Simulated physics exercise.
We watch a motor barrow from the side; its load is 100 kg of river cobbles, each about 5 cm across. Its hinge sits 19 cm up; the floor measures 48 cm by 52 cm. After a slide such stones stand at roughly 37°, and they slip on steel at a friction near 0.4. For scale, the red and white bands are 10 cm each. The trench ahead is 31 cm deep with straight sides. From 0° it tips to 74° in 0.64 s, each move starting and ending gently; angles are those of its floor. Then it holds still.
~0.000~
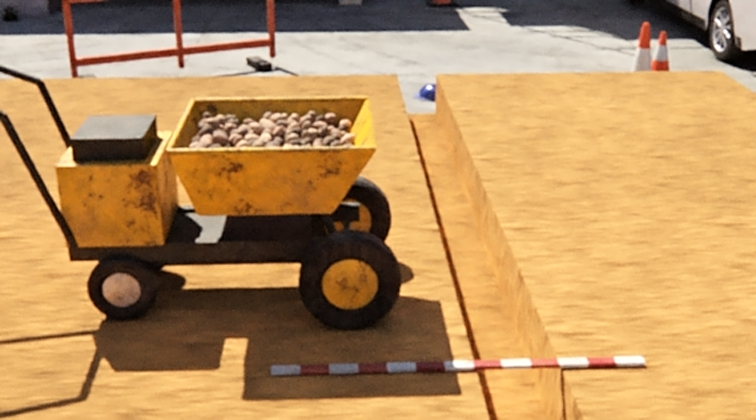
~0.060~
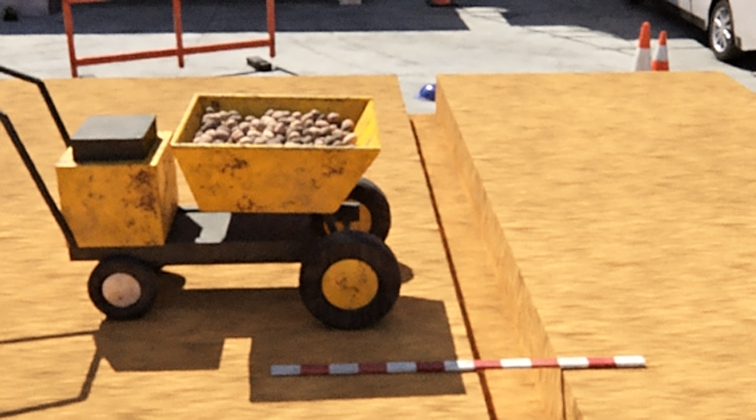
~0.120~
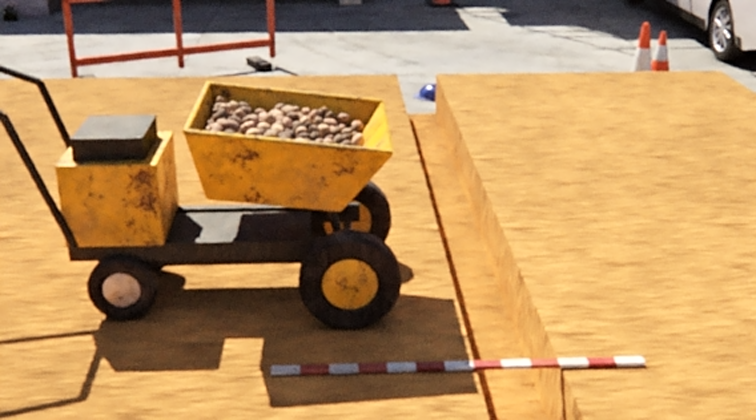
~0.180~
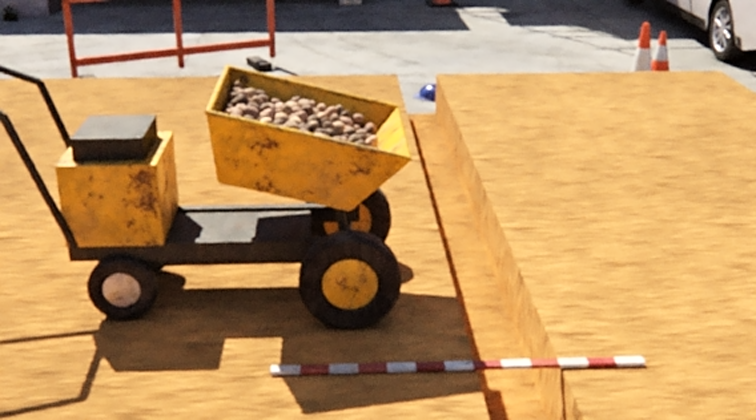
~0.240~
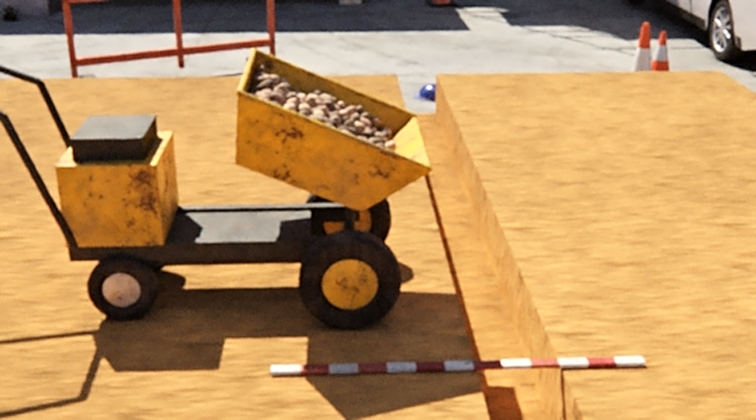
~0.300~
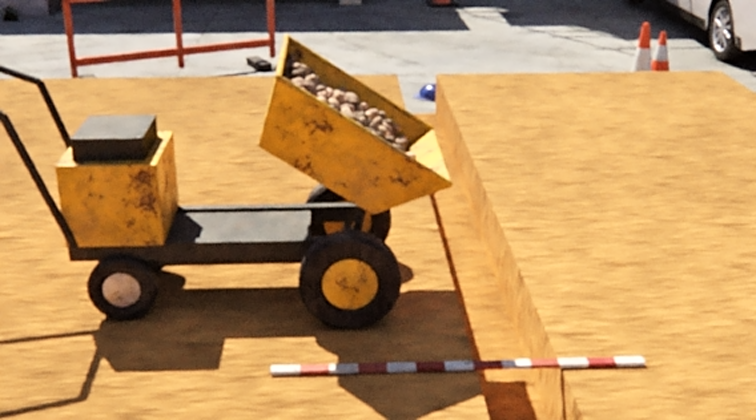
Yellow skip loaded with rounded stones tilting steadily forward to the right on a stationary wheeled barrow beside a straight-sided trench.
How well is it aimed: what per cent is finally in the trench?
Close to 40 in a hundred.
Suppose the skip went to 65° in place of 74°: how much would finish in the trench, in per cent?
It would be near 35 per cent.
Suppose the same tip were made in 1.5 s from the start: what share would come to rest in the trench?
In that case some 65 per cent.
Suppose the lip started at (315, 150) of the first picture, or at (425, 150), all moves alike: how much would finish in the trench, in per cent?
About 85 and 10 per cent.
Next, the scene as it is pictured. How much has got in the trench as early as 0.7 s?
About 15 per cent by then.
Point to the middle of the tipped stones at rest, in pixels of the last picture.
Near (554, 281).
After 0.5 s the floor is at 62°; 100 % in the skip; the foremost stones are at (462, 204).
After 0.7 s the floor is at 74°; 63 % in the skip, 15 % in the trench, 21 % past the trench; the foremost stones are at (572, 281).
After 1.1 s the floor is at 74°; 15 % in the skip, 25 % in the trench, 60 % past the trench; the foremost stones are past the picture's edge.
After 3.0 s the floor is at 74°; 0 % in the skip, 40 % in the trench, 60 % past the trench; the foremost stones are past the picture's edge.
